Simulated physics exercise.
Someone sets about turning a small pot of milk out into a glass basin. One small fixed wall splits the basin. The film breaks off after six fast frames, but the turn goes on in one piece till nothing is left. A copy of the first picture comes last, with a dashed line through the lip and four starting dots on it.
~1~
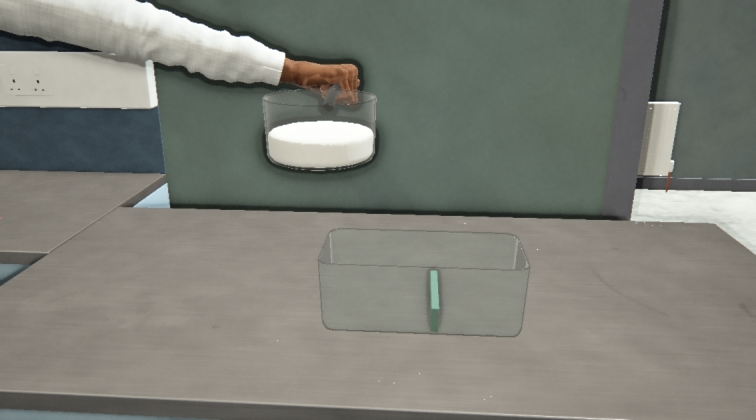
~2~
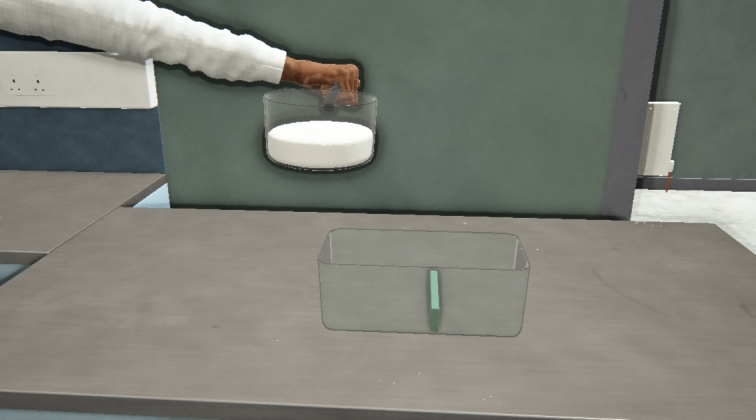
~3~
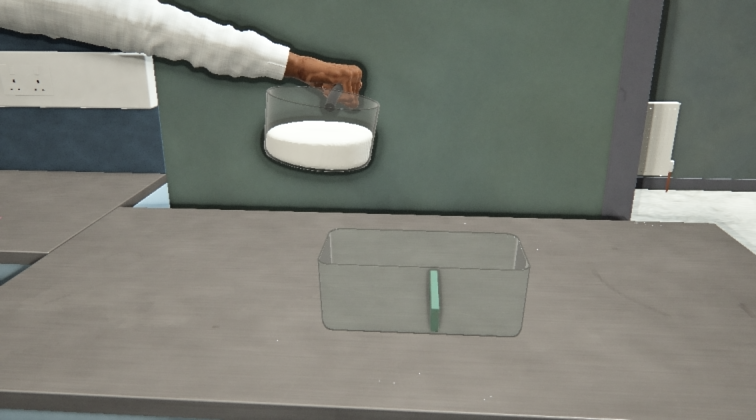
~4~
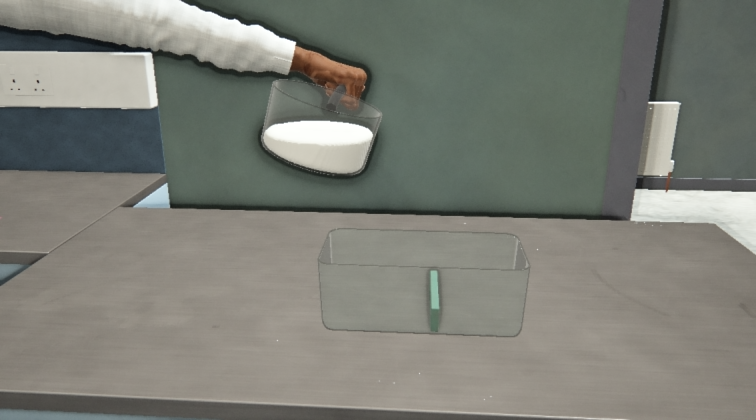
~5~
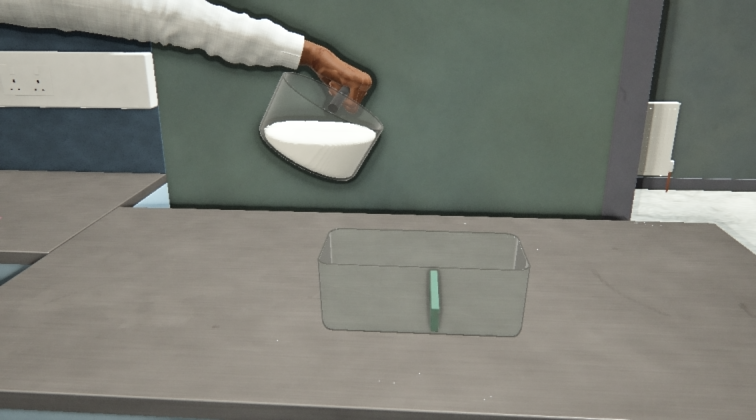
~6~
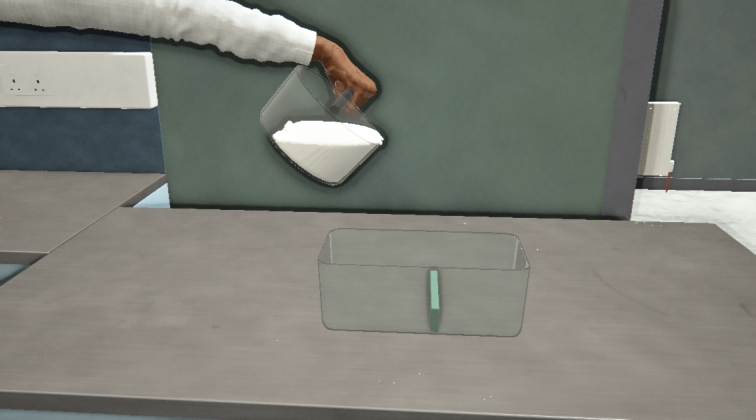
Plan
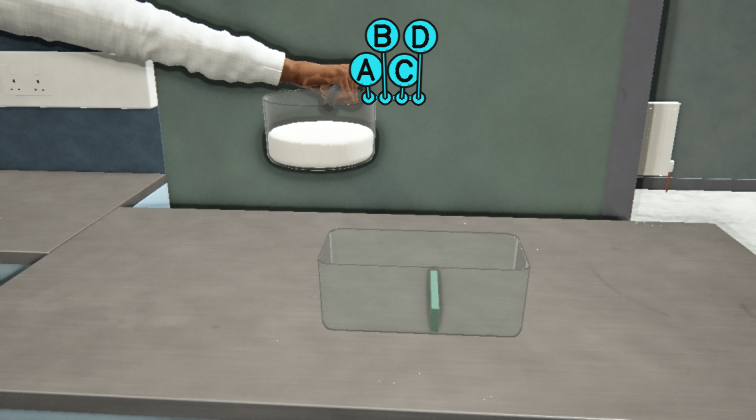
A brown hand in a white sleeve holding a clear pot of white milk above a glass basin, then steadily tilting it rightward.
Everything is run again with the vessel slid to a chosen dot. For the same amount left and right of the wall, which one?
Spot C.
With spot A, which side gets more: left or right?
The left side.
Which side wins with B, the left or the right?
The left one.
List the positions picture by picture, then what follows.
Upright, lip at (374, 97); basin from (322, 326) to (521, 334); top of the wall at (434, 288); nothing has left yet.
Upright, lip at (375, 99); nothing has left yet.
Tipped about 8°, lip at (377, 105); nothing has left yet.
Tipped about 17°, lip at (380, 114); nothing has left yet.
Tipped about 29°, lip at (381, 127); nothing has left yet.
Tipped about 43°, lip at (380, 141); milk is over the lip, down to (380, 141).
On the marked copy, A at (368, 97); B at (385, 97); C at (401, 98); D at (418, 98).
For spot A, about 94 % ends left of the wall and 4 % right of it.
For spot B, about 81 % ends left of the wall and 18 % right of it.
For spot C, about 52 % ends left of the wall and 47 % right of it.
For spot D, about 30 % ends left of the wall and 69 % right of it.
